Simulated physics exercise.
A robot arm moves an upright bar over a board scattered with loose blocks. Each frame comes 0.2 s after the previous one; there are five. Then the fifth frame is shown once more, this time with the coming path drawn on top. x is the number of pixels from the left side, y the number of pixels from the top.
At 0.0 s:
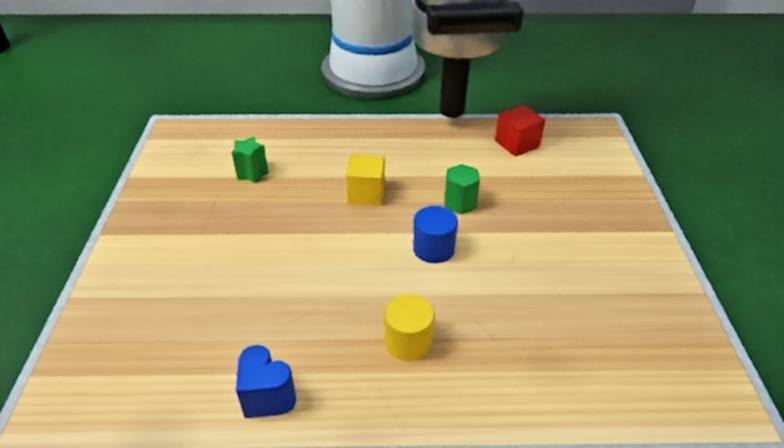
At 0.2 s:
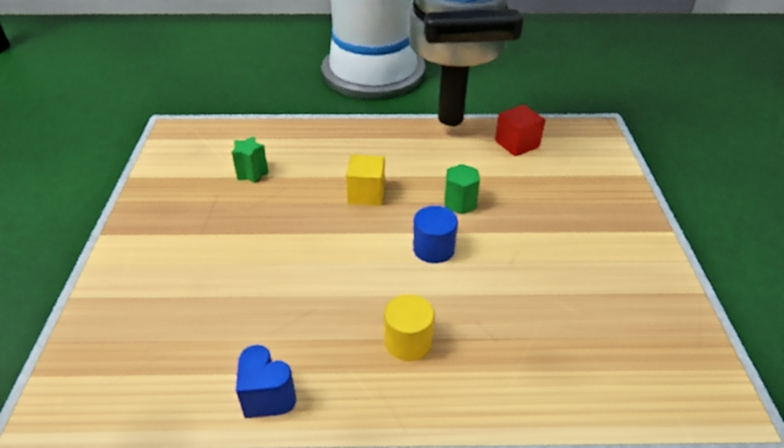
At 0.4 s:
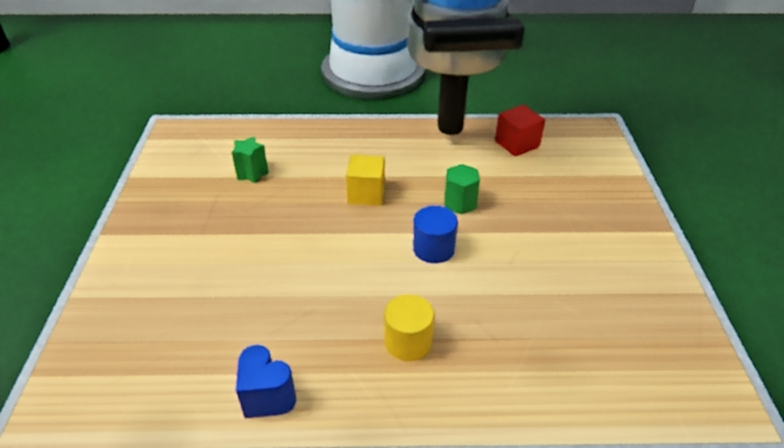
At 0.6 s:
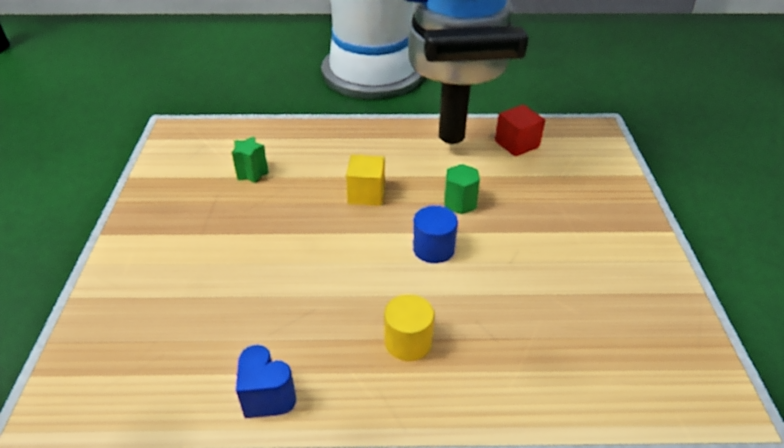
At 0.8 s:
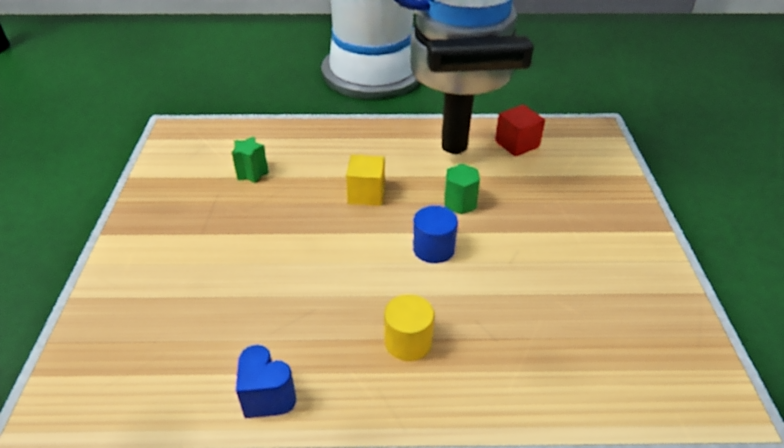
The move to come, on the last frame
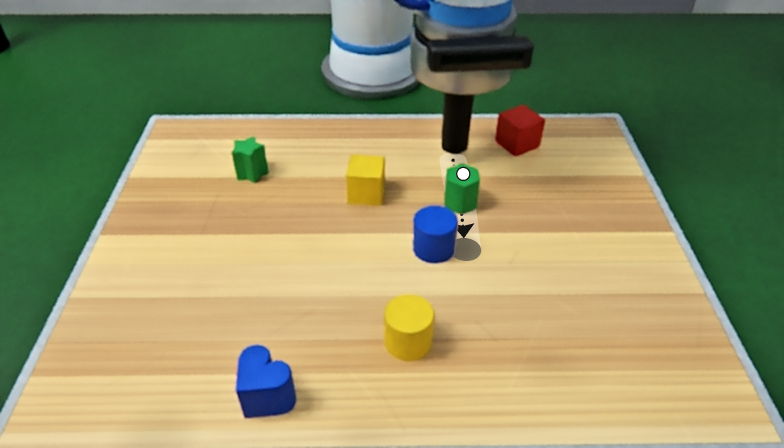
The robot arm's upright black bar moved slowly down the board from the back edge, drawing closer to the green hexagonal block beside the red cube, while all the scattered blocks stayed still.
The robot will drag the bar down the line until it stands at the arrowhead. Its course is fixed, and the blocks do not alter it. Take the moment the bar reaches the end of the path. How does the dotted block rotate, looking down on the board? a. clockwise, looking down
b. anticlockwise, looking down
I choose b.
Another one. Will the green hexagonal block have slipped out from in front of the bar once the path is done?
No, that is not what happens.
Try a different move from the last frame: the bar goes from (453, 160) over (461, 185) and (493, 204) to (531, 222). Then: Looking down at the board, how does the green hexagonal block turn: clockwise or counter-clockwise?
From overhead, clockwise.
The drawn path runs from (453, 160) directly to (465, 249); the dot is on the green hexagonal block.
On the path given first. One third of the way, bar (459, 174); green hexagonal block (464, 179).
Two thirds of the way, bar (463, 203); blue circle (434, 222); green hexagonal block (471, 211).
At the end, bar (467, 236); blue circle (431, 226); green hexagonal block (483, 245), turned 25° anticlockwise; red square block not moved.
